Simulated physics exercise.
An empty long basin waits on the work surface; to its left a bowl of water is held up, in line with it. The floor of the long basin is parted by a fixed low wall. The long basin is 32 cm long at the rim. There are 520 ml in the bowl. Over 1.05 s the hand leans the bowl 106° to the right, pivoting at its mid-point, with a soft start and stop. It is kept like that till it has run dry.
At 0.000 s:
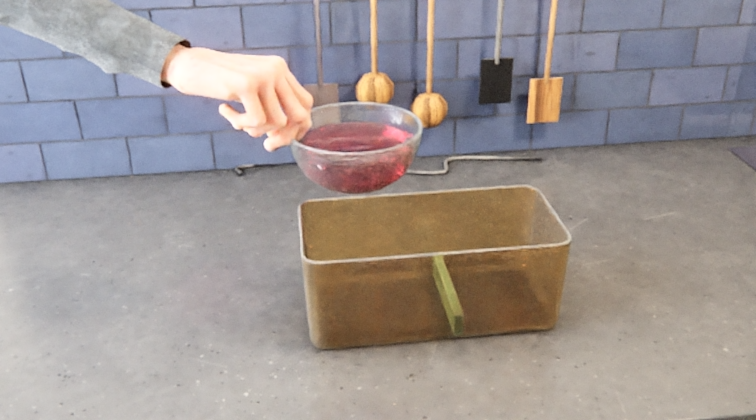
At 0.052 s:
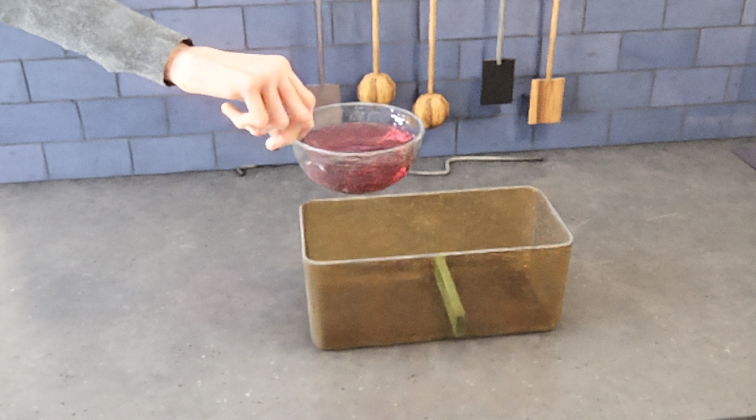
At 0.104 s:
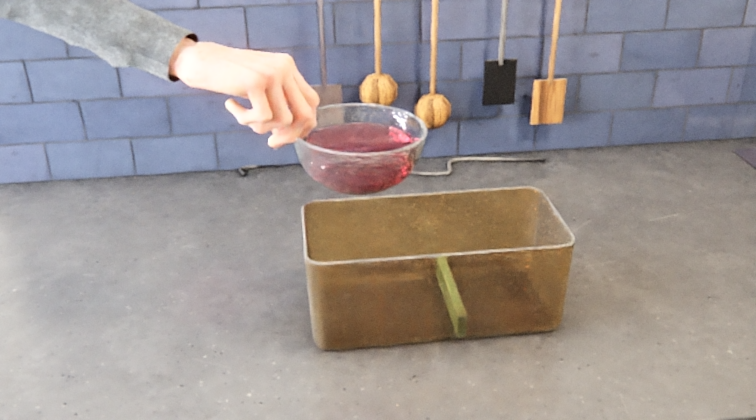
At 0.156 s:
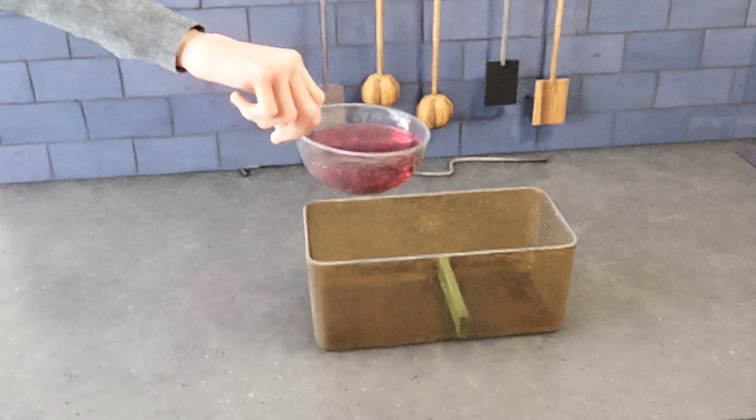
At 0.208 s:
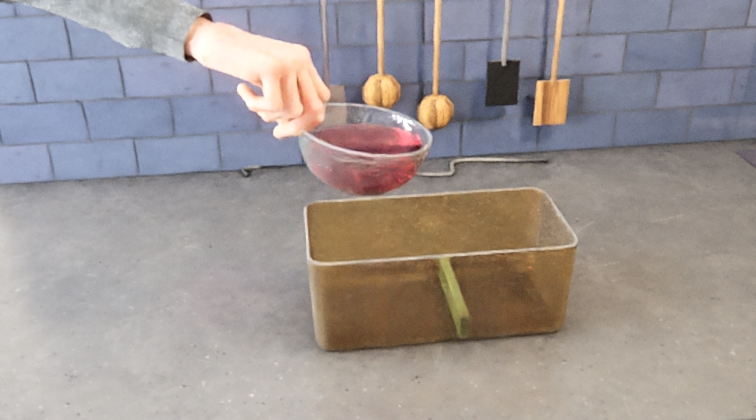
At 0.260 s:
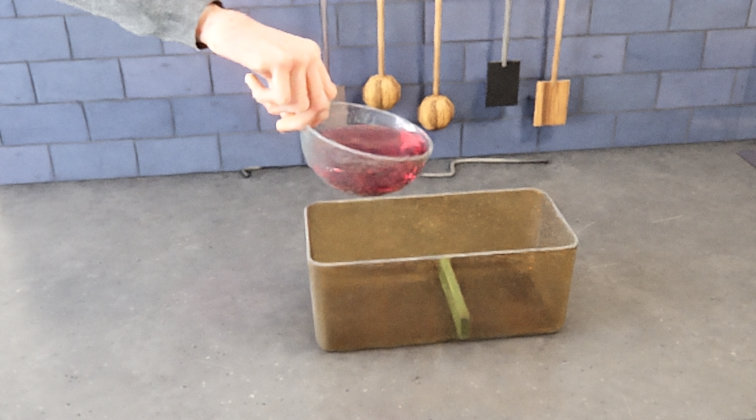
On a grey work surface before a blue tiled wall, a hand holds a glass bowl of red liquid above the left side of an empty long basin with a green divider, then slowly tilts the bowl slightly to the right.
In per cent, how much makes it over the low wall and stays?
About 59 per cent.
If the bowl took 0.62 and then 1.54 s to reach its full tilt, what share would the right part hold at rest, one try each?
First 45, then 65 per cent.
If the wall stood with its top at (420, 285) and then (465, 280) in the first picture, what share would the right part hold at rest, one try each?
First 80, then 35 per cent.
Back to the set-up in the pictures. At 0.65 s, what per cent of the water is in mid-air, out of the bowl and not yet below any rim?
About 32 per cent.
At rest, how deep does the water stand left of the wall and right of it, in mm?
Some 8 mm on the left and 16 mm on the right.
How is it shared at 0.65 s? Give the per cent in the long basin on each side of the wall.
Some 5 per cent left and 28 right.
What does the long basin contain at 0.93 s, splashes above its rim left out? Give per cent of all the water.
About 96 per cent.
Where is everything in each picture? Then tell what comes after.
The first picture shows tilt 0°; pouring edge (420, 124); surface from (294, 145) to (414, 138); the long basin's rim runs from (301, 232) to (554, 213); the wall's top is at (447, 283).
The second picture shows tilt 1°; pouring edge (422, 125); surface from (296, 145) to (416, 139).
The third picture shows tilt 3°; pouring edge (425, 128); surface from (299, 145) to (419, 140).
The fourth picture shows tilt 6°; pouring edge (428, 131); surface from (301, 144) to (421, 141).
The fifth picture shows tilt 10°; pouring edge (430, 137); surface from (303, 145) to (422, 142).
The sixth picture shows tilt 15°; pouring edge (431, 143); surface from (306, 146) to (426, 144).
By 0.65 s the tilt is 72° and 35 per cent is still to pour, 5 is left of the wall and 28 right of it.
By 0.93 s the tilt is 103° and 1 per cent is still to pour, 38 is left of the wall and 59 right of it.
By 1.23 s the tilt is 106° and 0 per cent is still to pour, 40 is left of the wall and 59 right of it.
By 1.55 s the tilt is 106° and 0 per cent is still to pour, 40 is left of the wall and 59 right of it.
At rest 40 per cent lies left of the wall, 59 right of it and 0 outside.
